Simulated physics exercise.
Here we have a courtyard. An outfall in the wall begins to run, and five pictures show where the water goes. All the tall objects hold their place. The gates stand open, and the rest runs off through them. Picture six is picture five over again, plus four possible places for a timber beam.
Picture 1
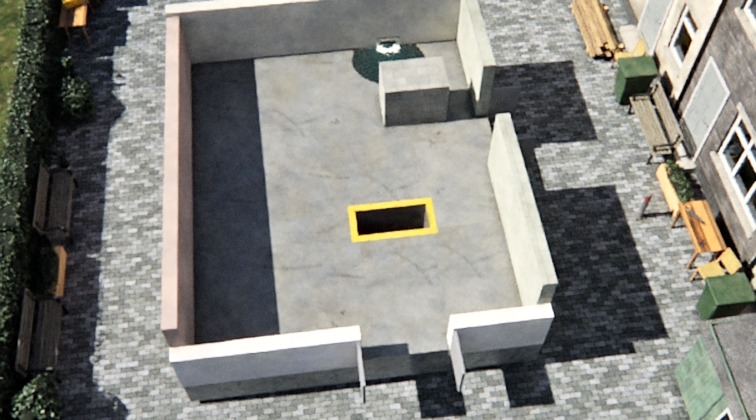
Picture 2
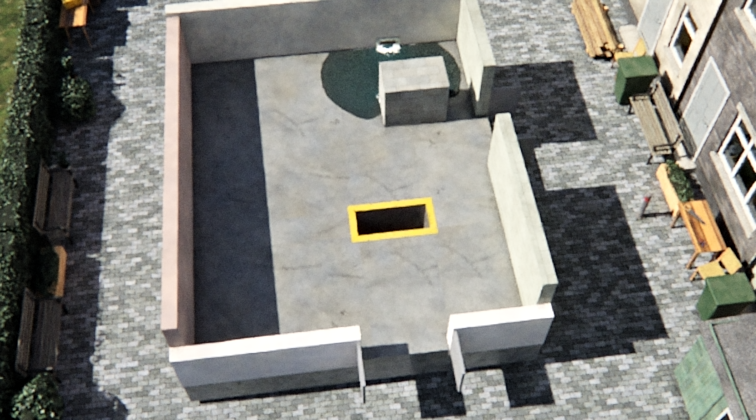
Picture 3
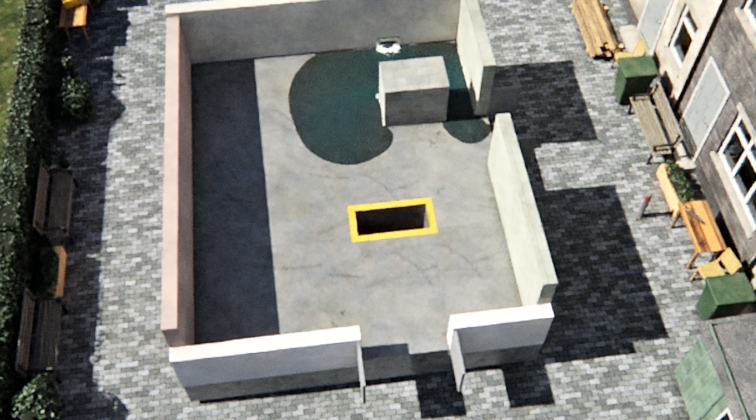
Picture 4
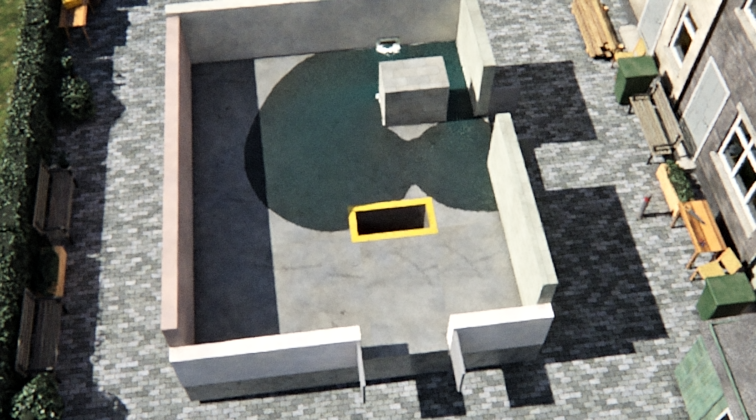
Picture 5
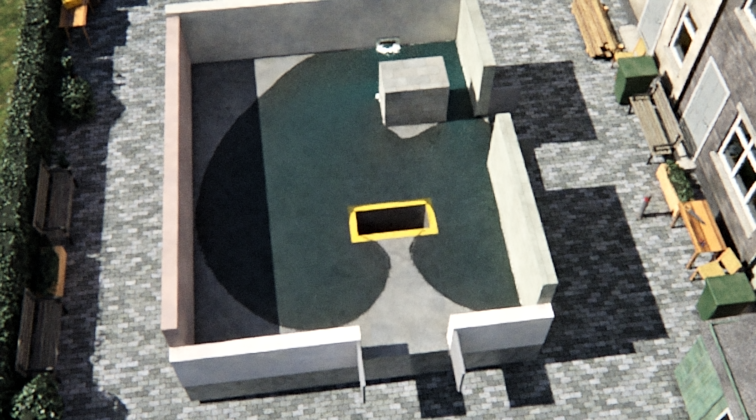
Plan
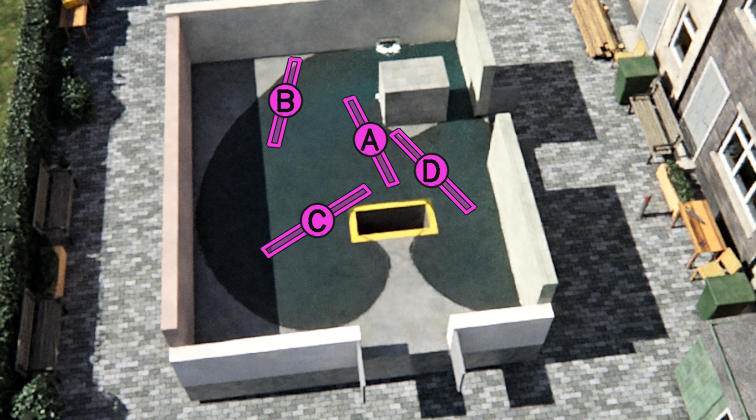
Dark green water spreads across the walled courtyard floor, flowing around a block and the yellow-edged gully.
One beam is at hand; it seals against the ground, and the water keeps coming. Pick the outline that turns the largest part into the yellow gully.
Best: B.
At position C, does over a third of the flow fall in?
No, it does not.
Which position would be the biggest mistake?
Here it is position D.
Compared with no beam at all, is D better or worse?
Worse.
On the marked copy, A from (349, 98) to (393, 184); B from (273, 145) to (295, 59); C from (265, 252) to (366, 189); D from (394, 132) to (470, 209).
With A, about 19 % of the stream goes into the yellow gully, about 78 % out by the gates.
With B, about 26 % of the stream goes into the yellow gully, about 72 % out by the gates.
With C, about 19 % of the stream goes into the yellow gully, about 77 % out by the gates.
With D, about 14 % of the stream goes into the yellow gully, about 83 % out by the gates.
